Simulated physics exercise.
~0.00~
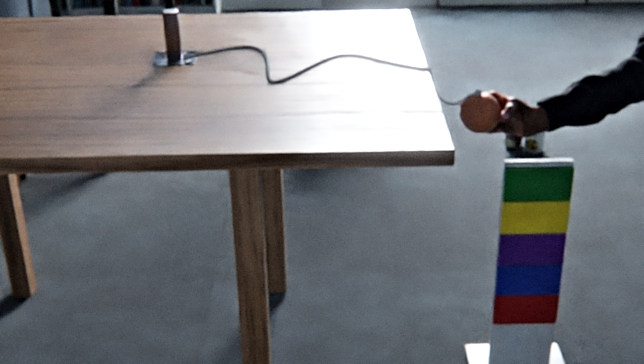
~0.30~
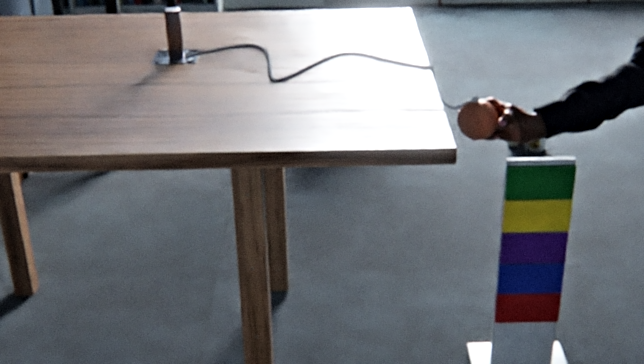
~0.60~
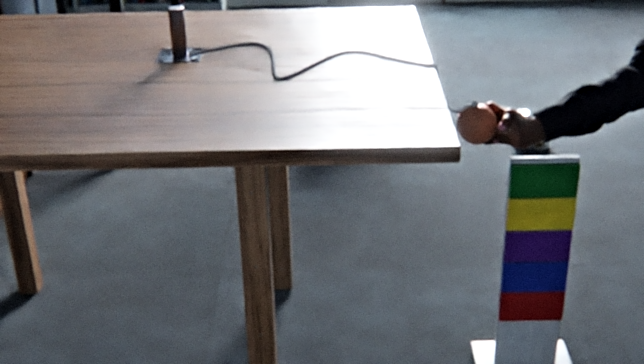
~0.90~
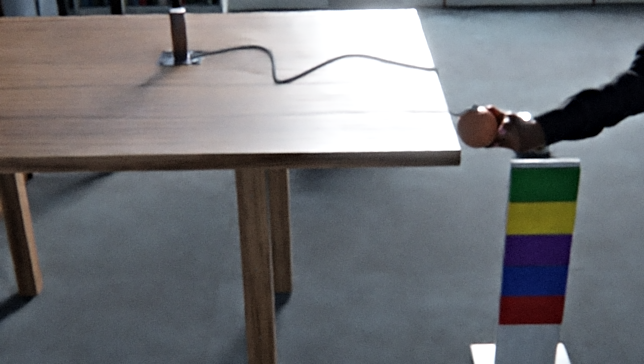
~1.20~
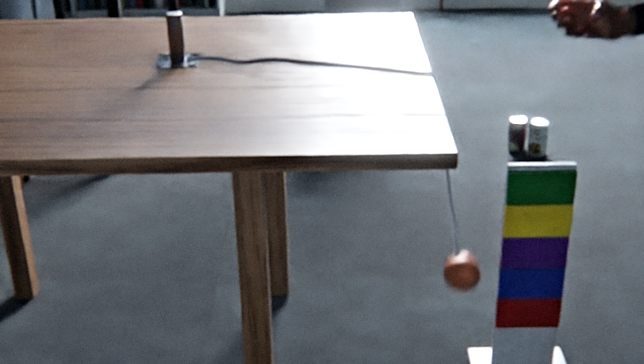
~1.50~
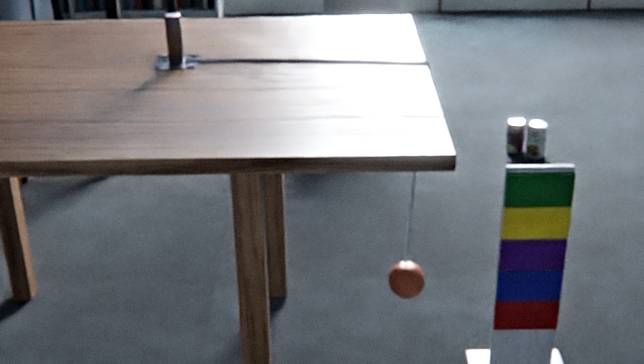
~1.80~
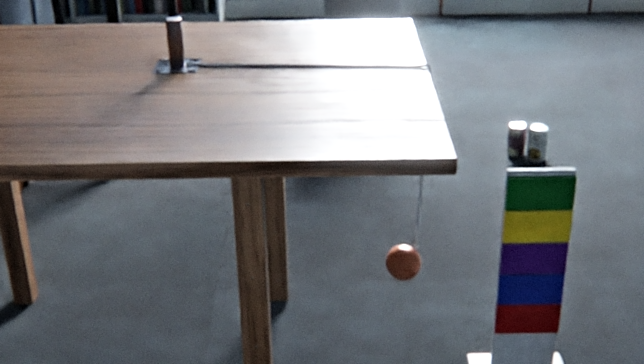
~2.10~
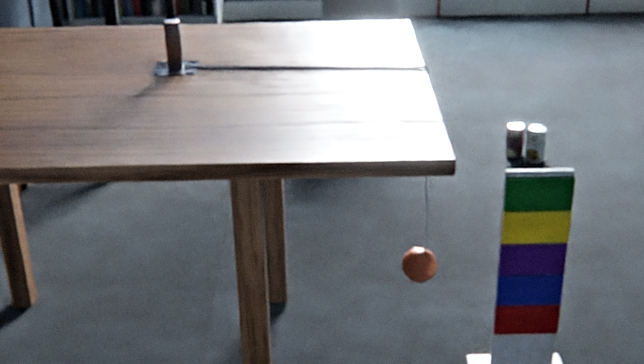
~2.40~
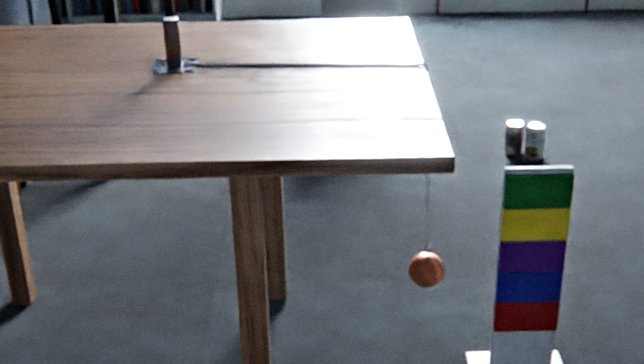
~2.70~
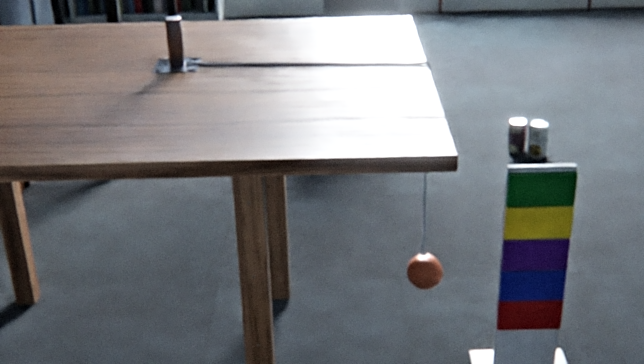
To begin with, a hand at the right holds an orange ball-like object just past the edge of a wooden table, above and beside a striped board, with a slack lace winding back across the tabletop to a small upright post. The hand lowers it slightly, then lets go and draws back. The orange drops below the table's edge, and the lace pulls straight. It swings left beneath the tabletop, then drifts back a little to the right. Finally it hangs nearly still on the taut lace, its centre level with the blue band.
